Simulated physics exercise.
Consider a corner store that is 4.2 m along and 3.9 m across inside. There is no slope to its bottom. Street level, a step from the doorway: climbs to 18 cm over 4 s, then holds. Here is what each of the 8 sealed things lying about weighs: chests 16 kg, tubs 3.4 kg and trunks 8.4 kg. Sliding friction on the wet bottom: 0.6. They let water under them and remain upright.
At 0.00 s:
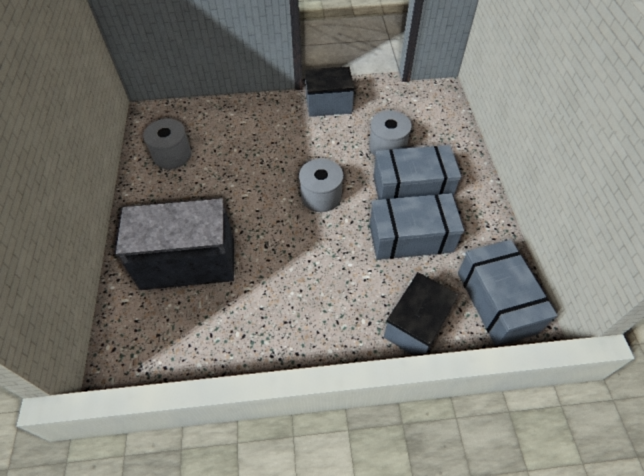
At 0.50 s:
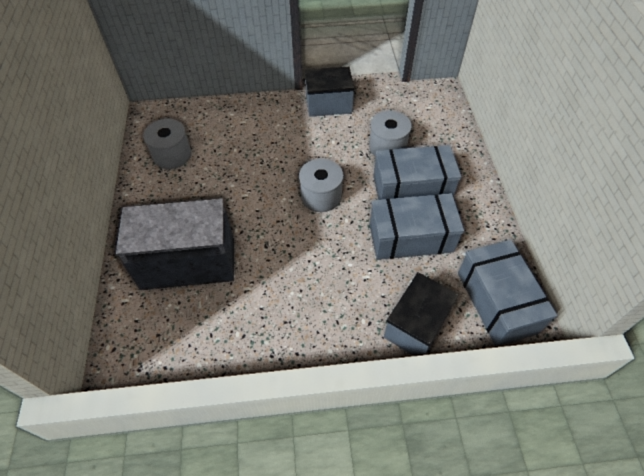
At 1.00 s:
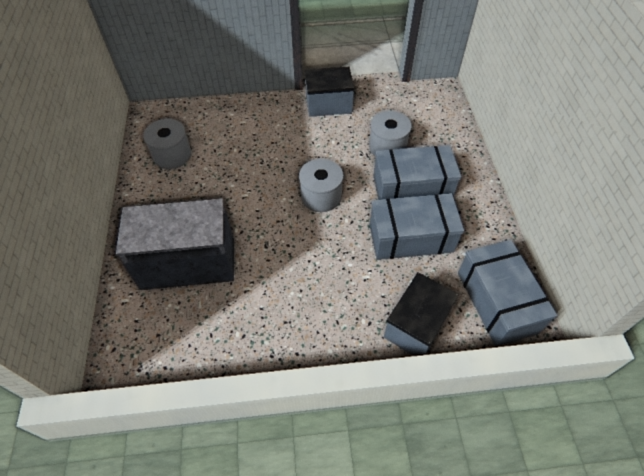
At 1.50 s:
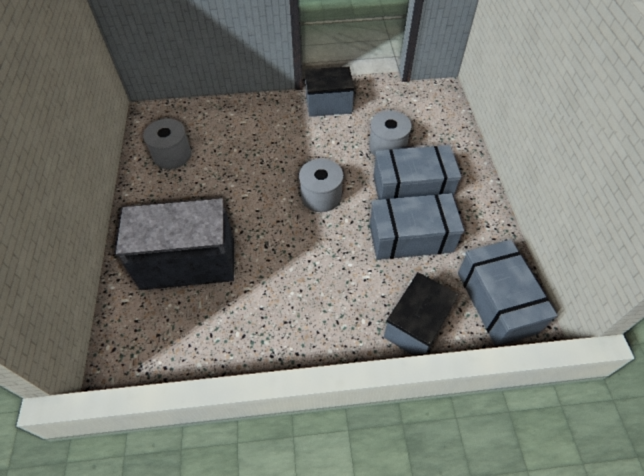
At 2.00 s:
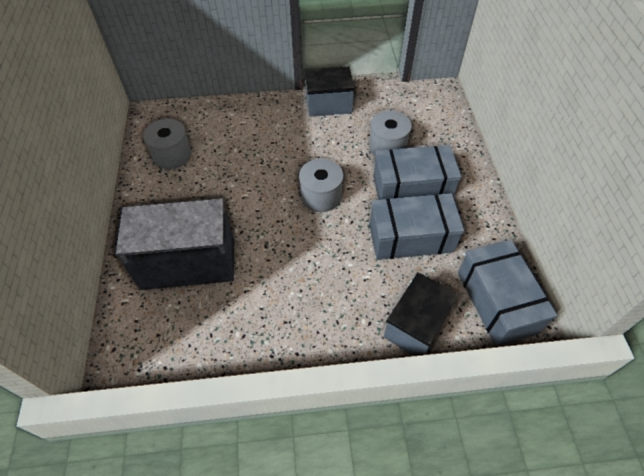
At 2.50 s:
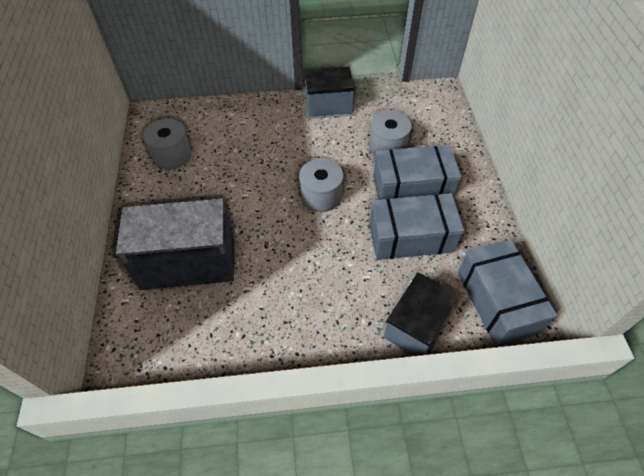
Greenish water spreads over the pale paving outside a small walled room, first tinting the tiles in front of the low wall, then those beyond the doorway at the back. Inside, the grey tubs, strapped blue-grey trunks and dark-topped boxes stay where they are on the speckled floor.
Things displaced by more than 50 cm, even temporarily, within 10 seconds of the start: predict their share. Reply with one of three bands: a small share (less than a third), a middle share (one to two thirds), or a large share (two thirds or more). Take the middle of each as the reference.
A large share, two thirds or more.
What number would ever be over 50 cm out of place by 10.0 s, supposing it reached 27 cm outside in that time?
Then 8 of them.
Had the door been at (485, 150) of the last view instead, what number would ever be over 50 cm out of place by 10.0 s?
4.
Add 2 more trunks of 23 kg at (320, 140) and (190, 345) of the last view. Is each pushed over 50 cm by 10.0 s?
First one stays within it, second one stays within it.
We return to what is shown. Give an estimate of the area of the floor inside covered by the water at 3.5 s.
Close to 1.5 m2, I'd say.
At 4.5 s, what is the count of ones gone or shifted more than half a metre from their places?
That would be 0.
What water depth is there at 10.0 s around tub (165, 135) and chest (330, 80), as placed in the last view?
5 and 4 cm.
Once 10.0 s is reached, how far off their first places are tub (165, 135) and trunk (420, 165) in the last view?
First 40 cm, then 140 cm.
After 3.5 s 0 of 8 are over 50 cm from their spots; 0 afloat.
After 4.5 s 0 of 8 are over 50 cm from their spots; 1 afloat.
After 7.0 s 3 of 8 are over 50 cm from their spots; 5 afloat.
After 10.0 s 6 of 8 are over 50 cm from their spots, and 6 have been at some point; 5 afloat.
